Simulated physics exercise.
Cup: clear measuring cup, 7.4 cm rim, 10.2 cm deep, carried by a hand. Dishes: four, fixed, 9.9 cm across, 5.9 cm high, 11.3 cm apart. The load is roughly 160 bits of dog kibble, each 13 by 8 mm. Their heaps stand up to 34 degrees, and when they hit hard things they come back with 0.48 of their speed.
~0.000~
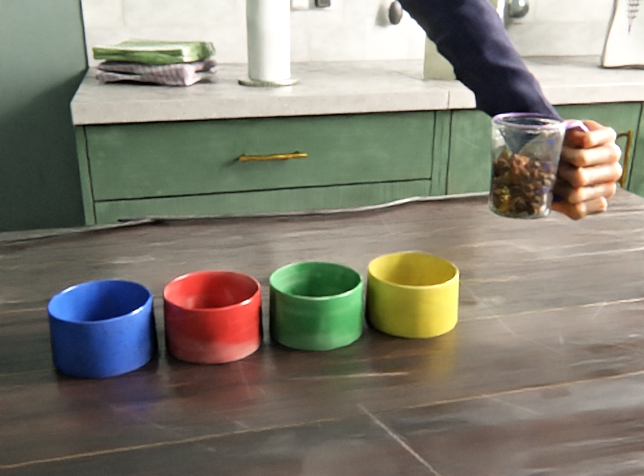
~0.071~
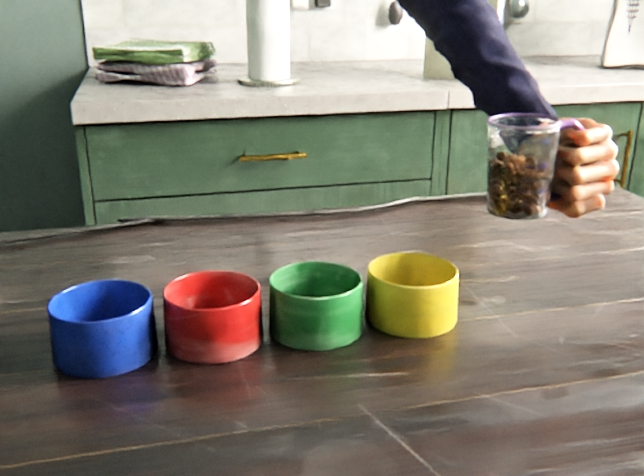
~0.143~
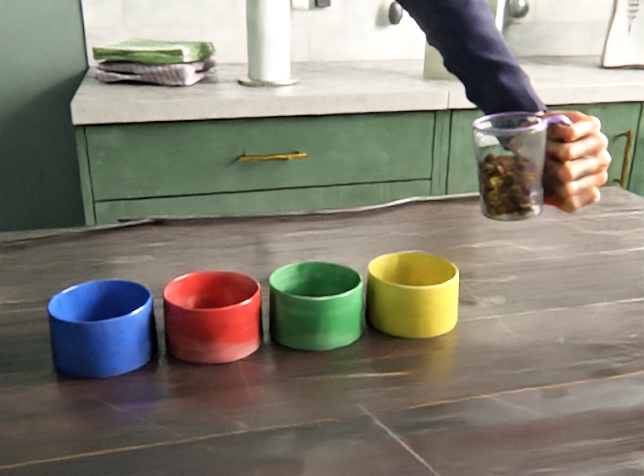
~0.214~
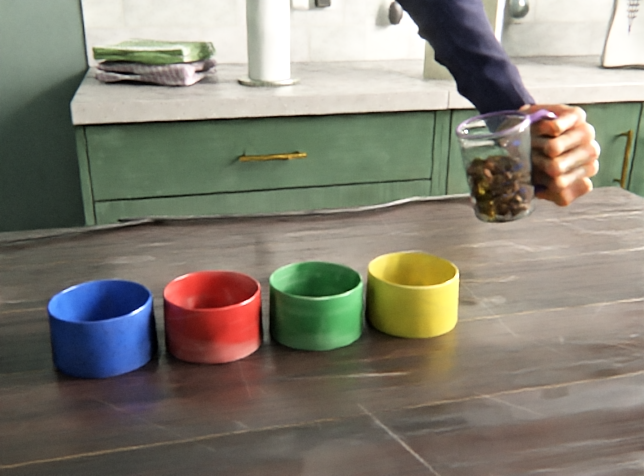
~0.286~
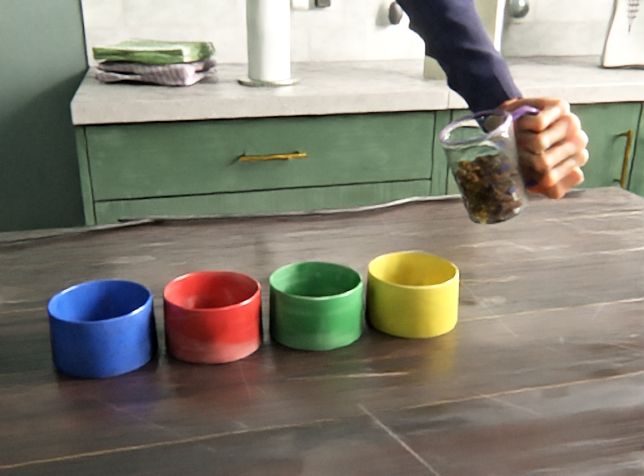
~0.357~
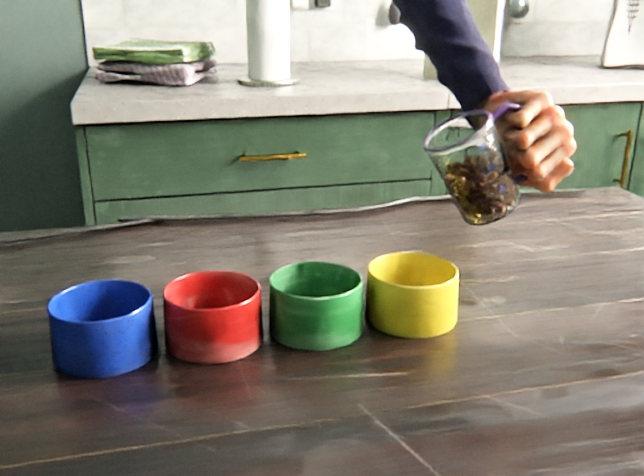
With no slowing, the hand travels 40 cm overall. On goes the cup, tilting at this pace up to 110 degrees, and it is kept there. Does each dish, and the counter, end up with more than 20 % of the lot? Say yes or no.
Red: Yes, blue: Yes, green: No, yellow: No, counter: No.
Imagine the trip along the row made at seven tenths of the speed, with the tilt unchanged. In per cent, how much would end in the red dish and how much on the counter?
Result - red dish: 40; counter: 10.
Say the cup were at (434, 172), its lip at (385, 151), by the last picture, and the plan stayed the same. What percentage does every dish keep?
It'd finish with red at 0, blue at 90, green at 0 and yellow at 0.
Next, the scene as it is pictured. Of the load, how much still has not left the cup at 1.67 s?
Roughly 45 per cent, I'd say.
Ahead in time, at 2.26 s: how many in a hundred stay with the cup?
Roughly 15 per cent of the load.
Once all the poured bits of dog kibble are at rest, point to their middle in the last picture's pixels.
(186, 333).
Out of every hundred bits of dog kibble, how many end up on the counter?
Around 5 percent, I'd guess.
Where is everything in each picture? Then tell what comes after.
Cup at (524, 166), tilt 0 degrees, lip at (498, 122), moved 0.0 cm; middle of the pieces at (523, 183); yellow dish at (413, 269); green dish at (316, 279); red dish at (212, 289); blue dish at (101, 300), in the first picture.
Cup at (521, 167), tilt 2 degrees, lip at (493, 124), moved 0.4 cm; middle of the pieces at (520, 183), in the second picture.
Cup at (510, 167), tilt 8 degrees, lip at (477, 129), moved 1.7 cm; middle of the pieces at (512, 183), in the third picture.
Cup at (499, 168), tilt 15 degrees, lip at (460, 135), moved 3.1 cm; middle of the pieces at (502, 183), in the fourth picture.
Cup at (486, 169), tilt 22 degrees, lip at (443, 142), moved 4.6 cm; middle of the pieces at (492, 183), in the fifth picture.
Cup at (474, 170), tilt 29 degrees, lip at (427, 149), moved 6.0 cm; middle of the pieces at (482, 183); yellow dish at (413, 269); green dish at (316, 279); red dish at (212, 289); blue dish at (101, 300). Its pace works out near 100 degrees a second; the hand travels 20 cm a second, in the sixth picture.
After 1.15 s, tilt 106 degrees; cup holds 100 %.
After 1.67 s, tilt 110 degrees; cup holds 45 %, red 50 %.
After 2.26 s, tilt 110 degrees; cup holds 15 %, red 50 %, blue 25 %.
At rest (3.7 s), red 50 %, blue 35 %, green 0 %, yellow 0 %, counter 5 %, cup 5 %.
